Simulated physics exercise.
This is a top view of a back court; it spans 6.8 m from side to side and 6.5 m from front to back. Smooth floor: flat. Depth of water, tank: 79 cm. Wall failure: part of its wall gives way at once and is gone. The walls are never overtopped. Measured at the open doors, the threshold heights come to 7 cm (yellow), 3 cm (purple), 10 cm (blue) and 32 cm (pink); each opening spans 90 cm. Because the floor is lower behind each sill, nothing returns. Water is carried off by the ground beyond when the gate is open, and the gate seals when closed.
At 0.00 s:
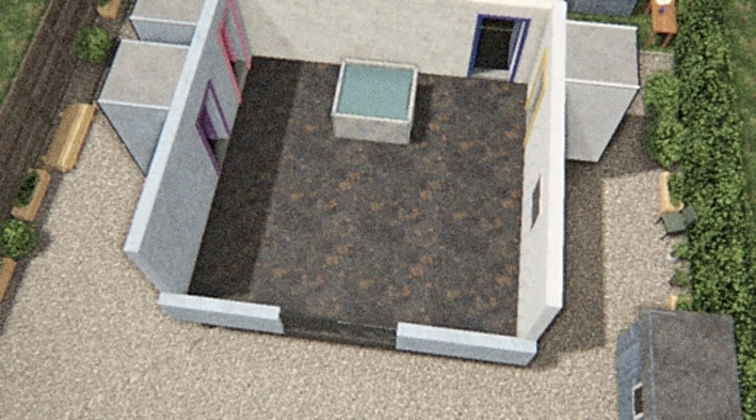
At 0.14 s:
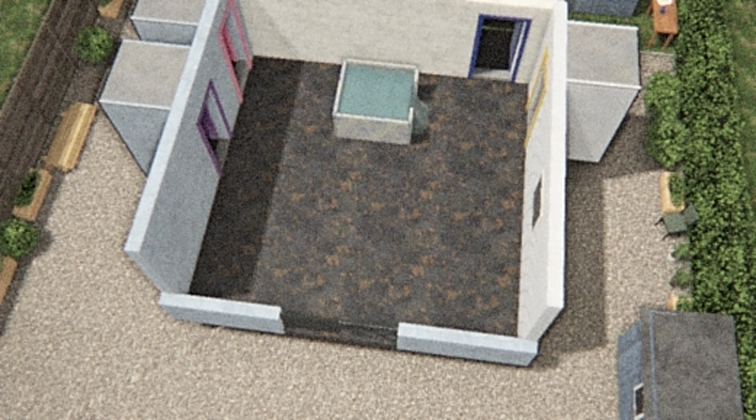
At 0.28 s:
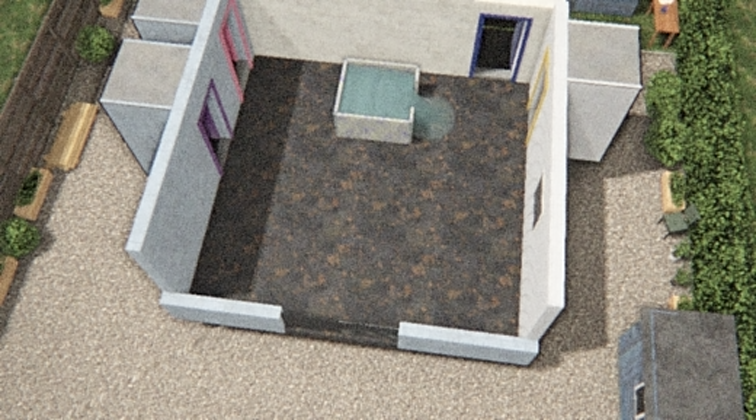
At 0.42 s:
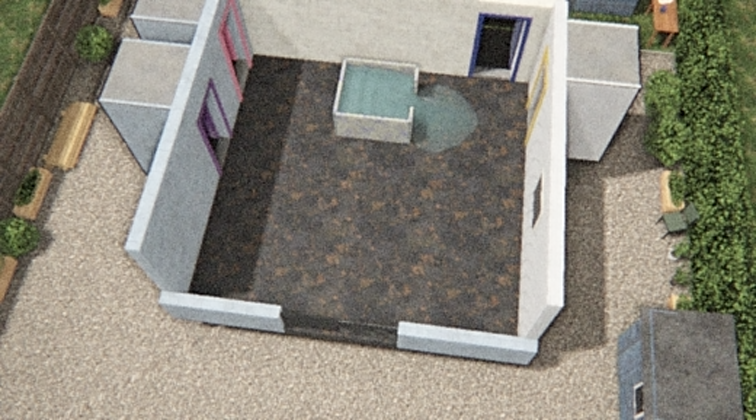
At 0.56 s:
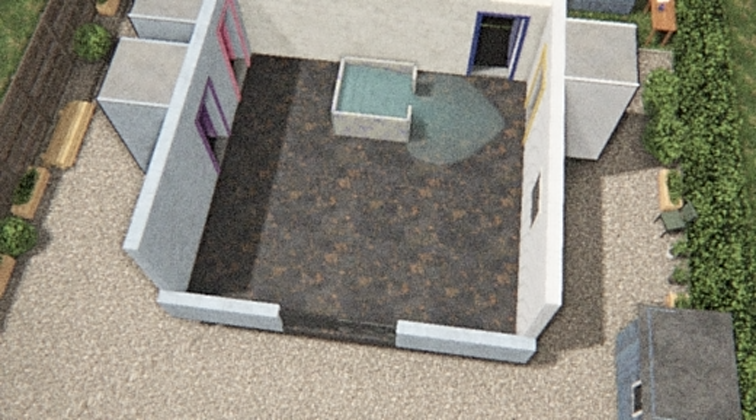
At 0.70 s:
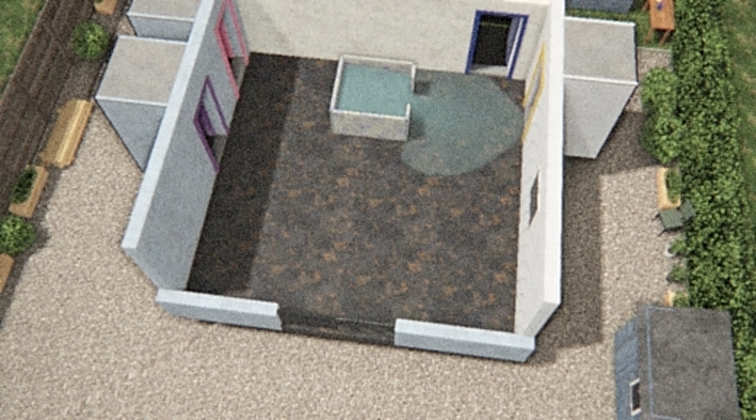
Water poured out of the right side of a square, pale-walled tank in an open-topped courtyard and spread across the dark floor in a widening, rounded sheet, reaching close to the right-hand wall.
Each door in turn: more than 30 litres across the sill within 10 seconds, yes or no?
Answers: Yellow door, yes; purple door, no; blue door, yes; pink door, no.
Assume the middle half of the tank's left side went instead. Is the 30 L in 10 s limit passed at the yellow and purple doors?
Log - yellow: Threshold not reached, purple: Threshold topped.
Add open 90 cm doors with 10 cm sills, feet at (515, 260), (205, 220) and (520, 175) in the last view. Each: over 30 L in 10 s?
Less, less, more.
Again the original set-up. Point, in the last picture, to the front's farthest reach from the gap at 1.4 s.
Around pixel (517, 214).
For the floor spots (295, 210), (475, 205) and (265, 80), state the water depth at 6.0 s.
Spot one 0 cm, spot two 5 cm, spot three 0 cm.
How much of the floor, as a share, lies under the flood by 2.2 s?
Close to 25 in a hundred.
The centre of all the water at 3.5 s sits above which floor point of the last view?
Centre: Approx. (440, 143) px.
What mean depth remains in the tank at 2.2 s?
About 38 cm.
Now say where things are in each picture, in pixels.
The tank at (376, 92) is whole and still, 79 cm deep, in the first frame.
Water pours out at (411, 109) and has run 0.5 m, to (422, 103); typically 12 cm deep outside, 79 cm at the tank's back, in the second frame.
Water pours out at (412, 109) and has run 0.9 m, to (450, 112); typically 11 cm deep outside, 78 cm at the tank's back, in the third frame.
The front is at (475, 119), 1.5 m from the gap at (411, 109); 1.9 m2 of floor is under water; 72 cm left at the back of the tank, in the fourth frame.
Water pours out at (410, 108) and has run 2.1 m, to (499, 129); typically 5 cm deep outside, 66 cm at the tank's back, in the fifth frame.
Water pours out at (408, 106) and has run 2.7 m, to (524, 119); typically 4 cm deep outside, 67 cm at the tank's back, in the sixth frame.
After 1.4 s water covers 20 % of the floor and is deepest (41 cm) near (515, 79); yellow door 13 cm at the sill, 57 L in, purple door not reached, blue door 15 cm at the sill, 2 L in, pink door not reached.
After 2.2 s water covers 25 % of the floor and is deepest (32 cm) near (521, 130); yellow door 26 cm at the sill, 157 L in, purple door not reached, blue door 16 cm at the sill, 18 L in, pink door not reached.
After 3.5 s water covers 30 % of the floor and is deepest (20 cm) near (413, 112); yellow door 19 cm at the sill, 239 L in, purple door not reached, blue door 15 cm at the sill, 44 L in, pink door not reached.
After 6.0 s water covers 50 % of the floor and is deepest (12 cm) near (465, 338); yellow door 12 cm at the sill, 312 L in, purple door not reached, blue door 10 cm at the sill, 65 L in, pink door not reached.
After 10.0 s water covers 75 % of the floor and is deepest (8 cm) near (511, 335); yellow door 7 cm at the sill, 331 L in, purple door 1 cm at the sill, 0 L in, blue door 6 cm at the sill, 66 L in, pink door 3 cm at the sill, 0 L in.
